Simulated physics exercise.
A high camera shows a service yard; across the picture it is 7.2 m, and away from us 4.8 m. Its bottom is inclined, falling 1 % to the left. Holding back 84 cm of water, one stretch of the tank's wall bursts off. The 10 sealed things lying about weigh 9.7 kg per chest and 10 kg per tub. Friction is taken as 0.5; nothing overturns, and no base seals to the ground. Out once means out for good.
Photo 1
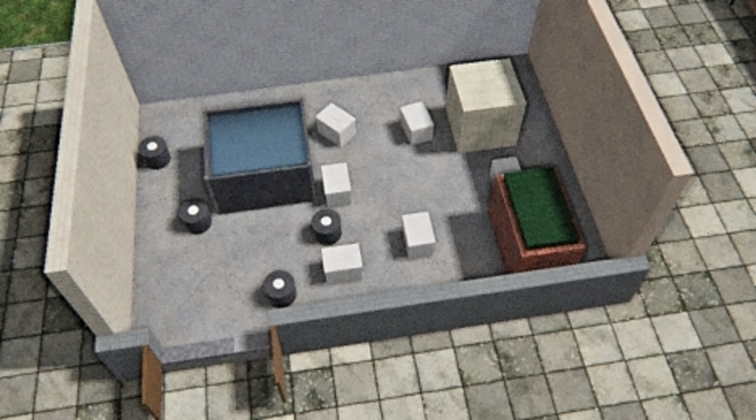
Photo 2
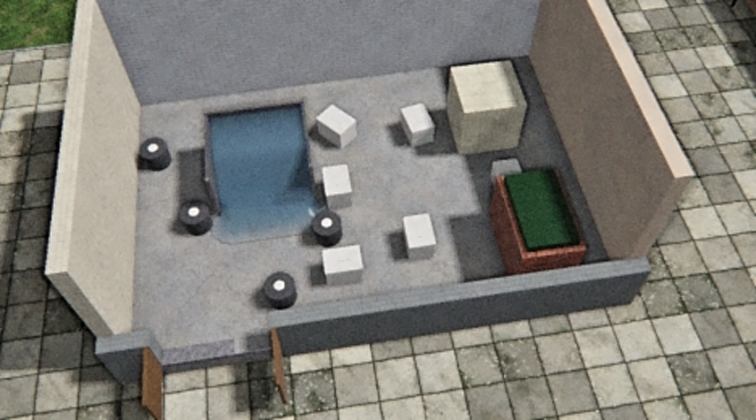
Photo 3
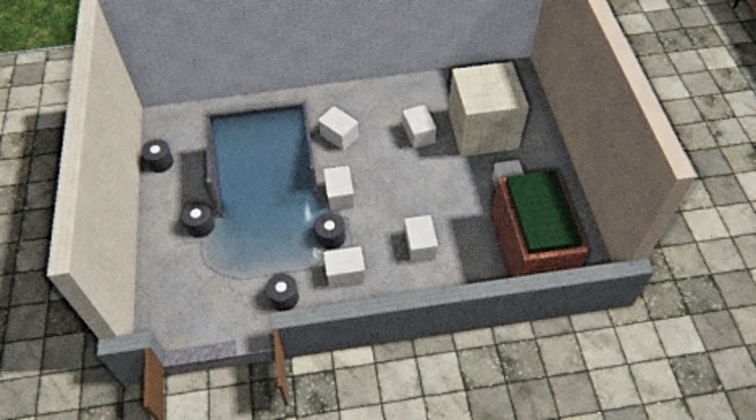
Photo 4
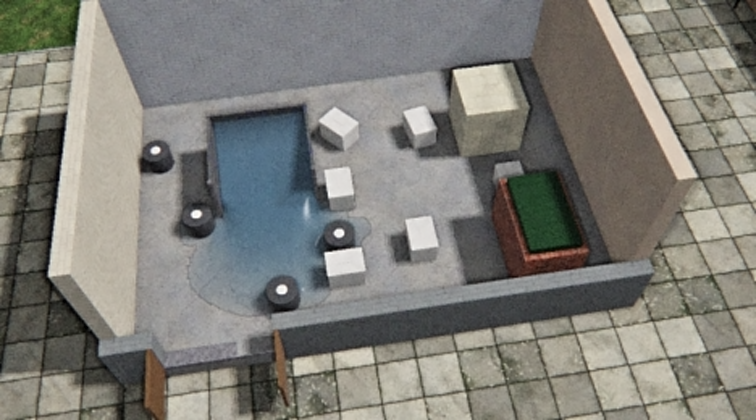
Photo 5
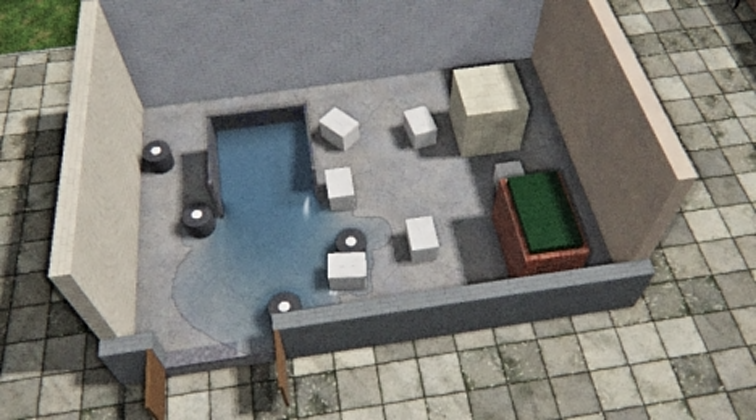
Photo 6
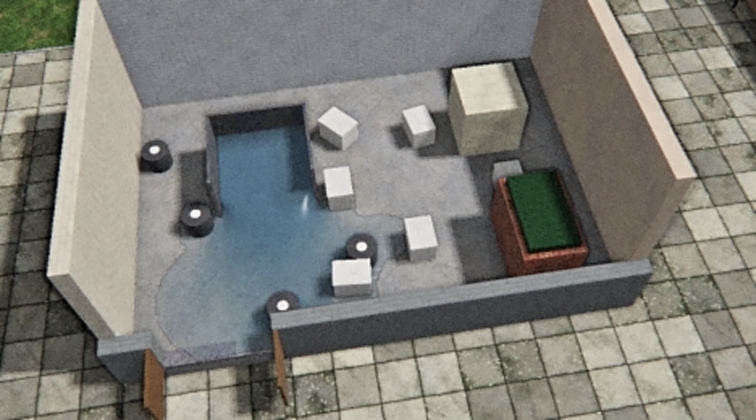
Water bursting from a dark tank in a walled yard, spreading across the floor toward the front wall and nudging dark tubs and a white block.
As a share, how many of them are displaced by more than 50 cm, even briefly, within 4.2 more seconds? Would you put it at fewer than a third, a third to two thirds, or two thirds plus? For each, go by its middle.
My guess is the middle band, from a third up to two thirds.
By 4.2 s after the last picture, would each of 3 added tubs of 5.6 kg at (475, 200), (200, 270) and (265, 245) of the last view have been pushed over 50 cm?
Well, in turn they are above that, above that and above that.
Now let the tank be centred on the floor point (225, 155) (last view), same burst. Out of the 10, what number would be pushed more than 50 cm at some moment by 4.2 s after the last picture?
Count: 5.
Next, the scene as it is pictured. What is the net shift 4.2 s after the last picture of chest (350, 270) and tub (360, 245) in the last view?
Shifts in order: 140 cm; 250 cm.
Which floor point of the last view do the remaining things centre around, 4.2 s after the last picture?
They're centred close to (352, 172).
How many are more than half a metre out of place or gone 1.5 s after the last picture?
3 of them.
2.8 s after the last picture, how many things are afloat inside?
2.
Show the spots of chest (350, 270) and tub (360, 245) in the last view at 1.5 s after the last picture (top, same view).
I'd say close to (464, 266) and close to (495, 255).
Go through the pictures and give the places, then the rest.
The first frame shows a tub at (326, 221), on the bottom; a tub at (279, 284) rests on the ground; water covers 1.9 m2; 0 of 10 have shifted.
The second frame shows a tub at (327, 223), on the bottom; a tub at (279, 286), on the bottom; water covers 2.9 m2; 0 of 10 have shifted.
The third frame shows a tub at (330, 225) rests on the ground; a tub at (281, 287), on the bottom; 4.2 m2 under water; 0 of 10 have shifted.
The fourth frame shows a tub at (339, 233), on the bottom, 22 cm from its start; a tub at (282, 290), on the bottom, 3 cm from its start; water covers 5.6 m2; 1 of 10 have shifted.
The fifth frame shows a tub at (351, 242), on the bottom, 44 cm from its start; a tub at (284, 307) rests on the ground, 32 cm from its start; 7.2 m2 under water; 3 of 10 have shifted.
The sixth frame shows a tub at (362, 247) rests on the ground, 65 cm from its start; a tub at (283, 306) rests on the ground, 33 cm from its start; water covers 8.5 m2; 3 of 10 have shifted.
Then, 0.4 s after the last picture 2 of 10 are over 50 cm from their spots; 2 afloat.
Then, 1.5 s after the last picture 3 of 10 are over 50 cm from their spots; 2 afloat.
Then, 2.8 s after the last picture 4 of 10 are over 50 cm from their spots; 2 afloat.
Then, 4.2 s after the last picture 4 of 10 are over 50 cm from their spots, and 4 have been at some point; 1 afloat.
